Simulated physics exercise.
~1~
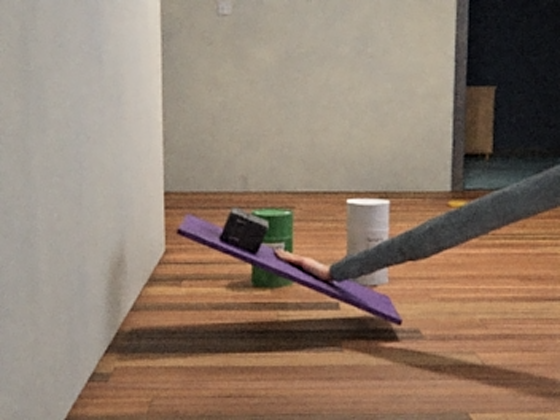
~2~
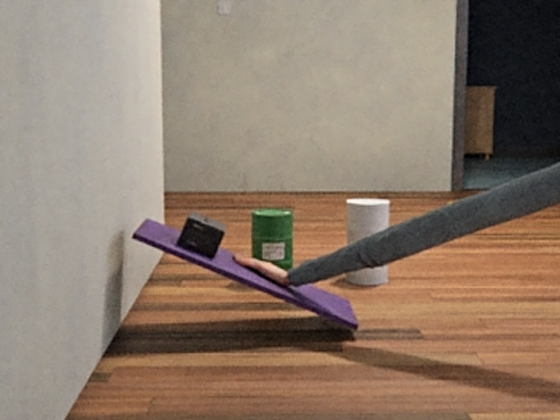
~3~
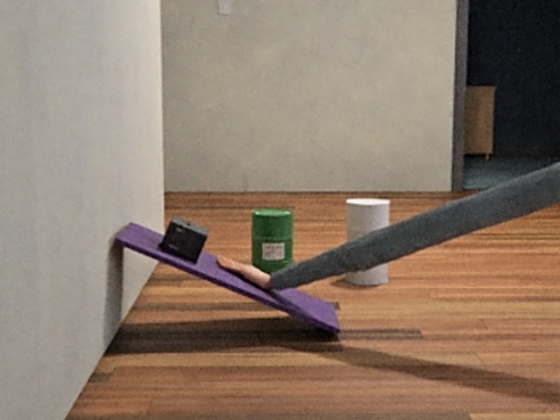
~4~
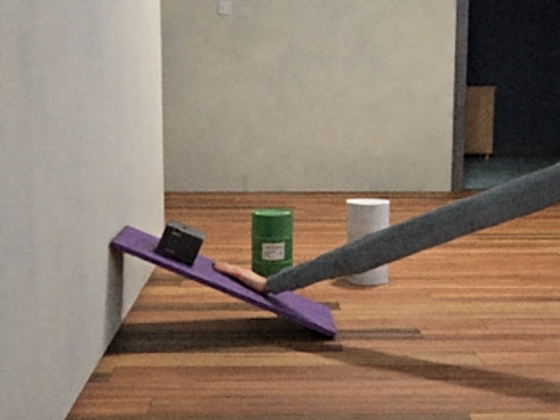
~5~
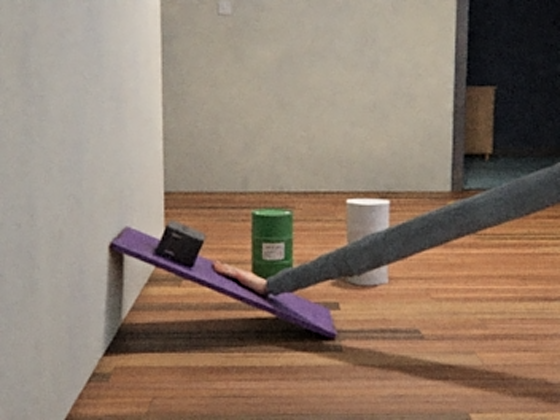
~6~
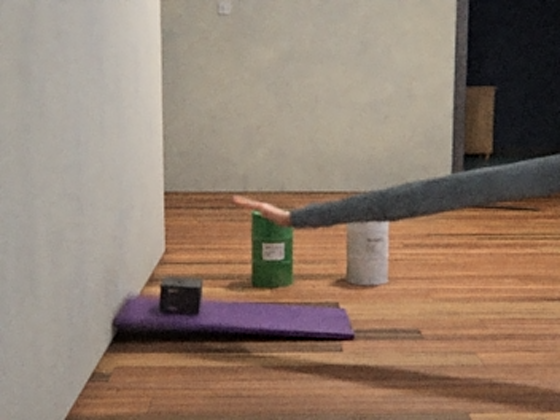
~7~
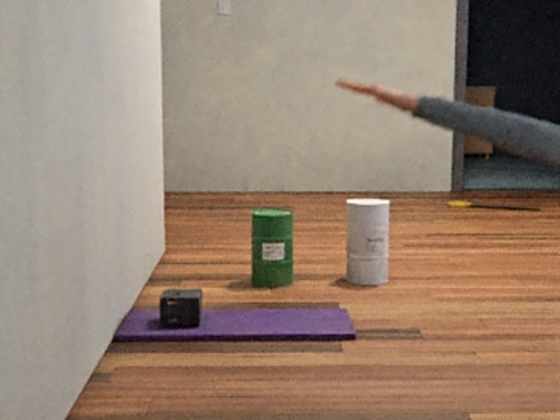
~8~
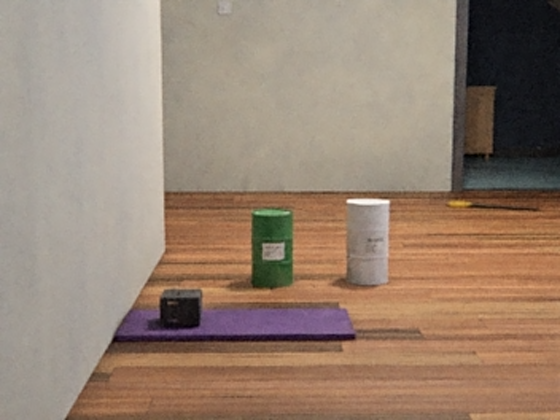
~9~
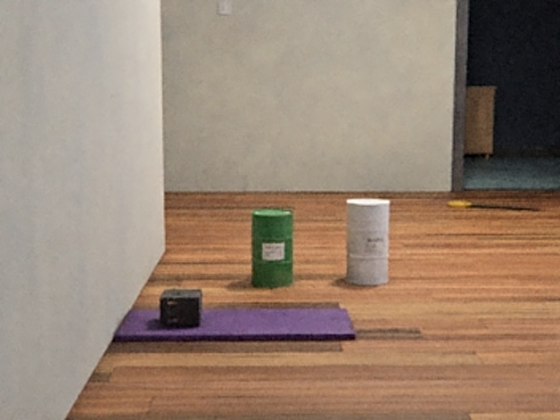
In the video, a hand moves a tilted purple board carrying a small black box leftward to lean against a wall, then lets go and withdraws. The board drops flat onto the wooden floor, the box still on it, while green and white canisters stand unmoved.
